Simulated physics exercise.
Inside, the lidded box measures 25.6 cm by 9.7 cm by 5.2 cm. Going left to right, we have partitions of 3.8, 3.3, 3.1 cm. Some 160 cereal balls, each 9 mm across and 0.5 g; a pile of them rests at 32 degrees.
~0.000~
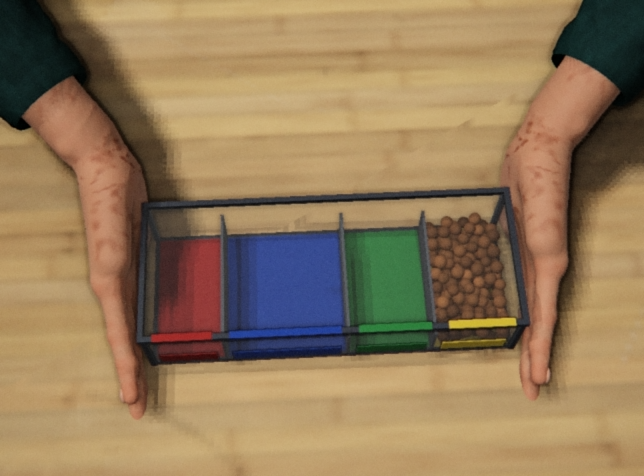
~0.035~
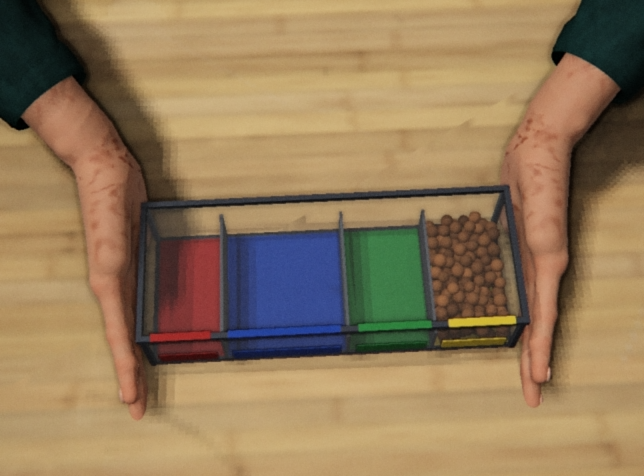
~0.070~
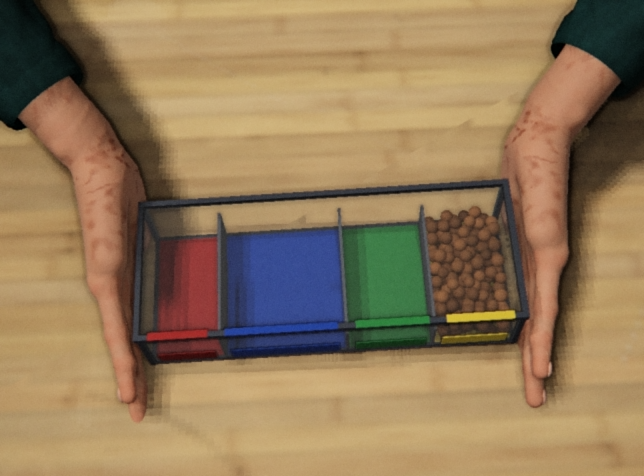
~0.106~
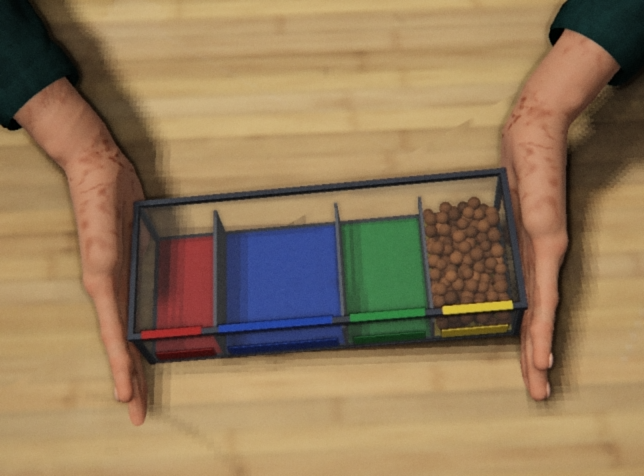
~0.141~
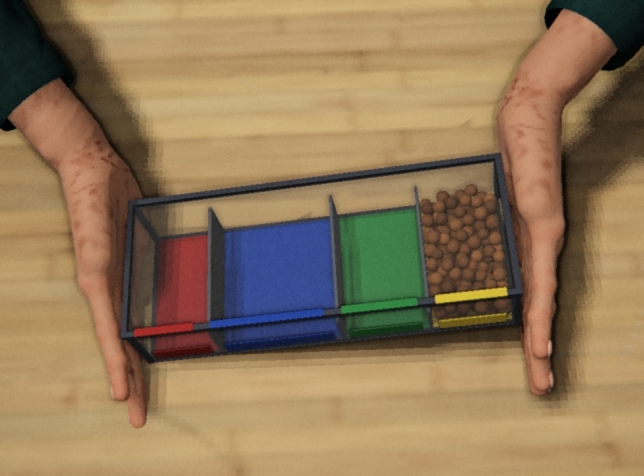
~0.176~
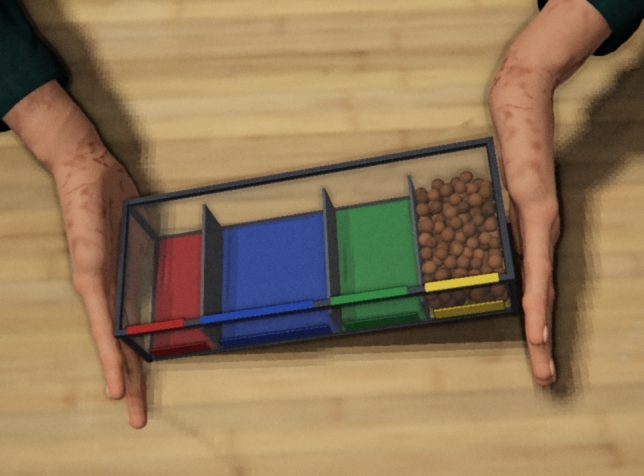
We see two hands holding the ends of a clear box with red, blue, green and yellow sections, brown balls piled in the yellow one at right; the hands tilt the box, raising its right end while the balls stay there.
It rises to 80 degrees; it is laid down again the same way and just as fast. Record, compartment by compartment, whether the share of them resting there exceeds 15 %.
Red: Does not exceed; blue: Exceeds; green: Exceeds; yellow: Exceeds.
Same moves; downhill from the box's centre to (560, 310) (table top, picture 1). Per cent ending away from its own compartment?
That comes to around 0 per cent.
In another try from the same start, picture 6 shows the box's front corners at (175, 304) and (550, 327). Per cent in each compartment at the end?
Final shares, in per cent - red: 0, blue: 0, green: 0, yellow: 100.
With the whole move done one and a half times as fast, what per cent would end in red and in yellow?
Red 0 %; yellow 40 %.
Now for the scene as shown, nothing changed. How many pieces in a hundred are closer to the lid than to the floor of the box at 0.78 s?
I'd say around 50 percent of the pieces.
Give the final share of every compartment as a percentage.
Going by colour, red ends with 0, blue with 25, green with 25 and yellow with 45.
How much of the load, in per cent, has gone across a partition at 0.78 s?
About 15 %.
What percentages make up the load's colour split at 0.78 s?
Shares - red: 0; blue: 0; green: 15; yellow: 85.
After 0.78 s, tilt 80 degrees; green 15 %, yellow 85 %.
Then, at 1.18 s, tilt 35 degrees; blue 25 %, green 25 %, yellow 45 %.
After 1.67 s, tilt 0 degrees; blue 25 %, green 25 %, yellow 45 %.
By 2.1 s all is still; red 0 %, blue 25 %, green 25 %, yellow 45 %.
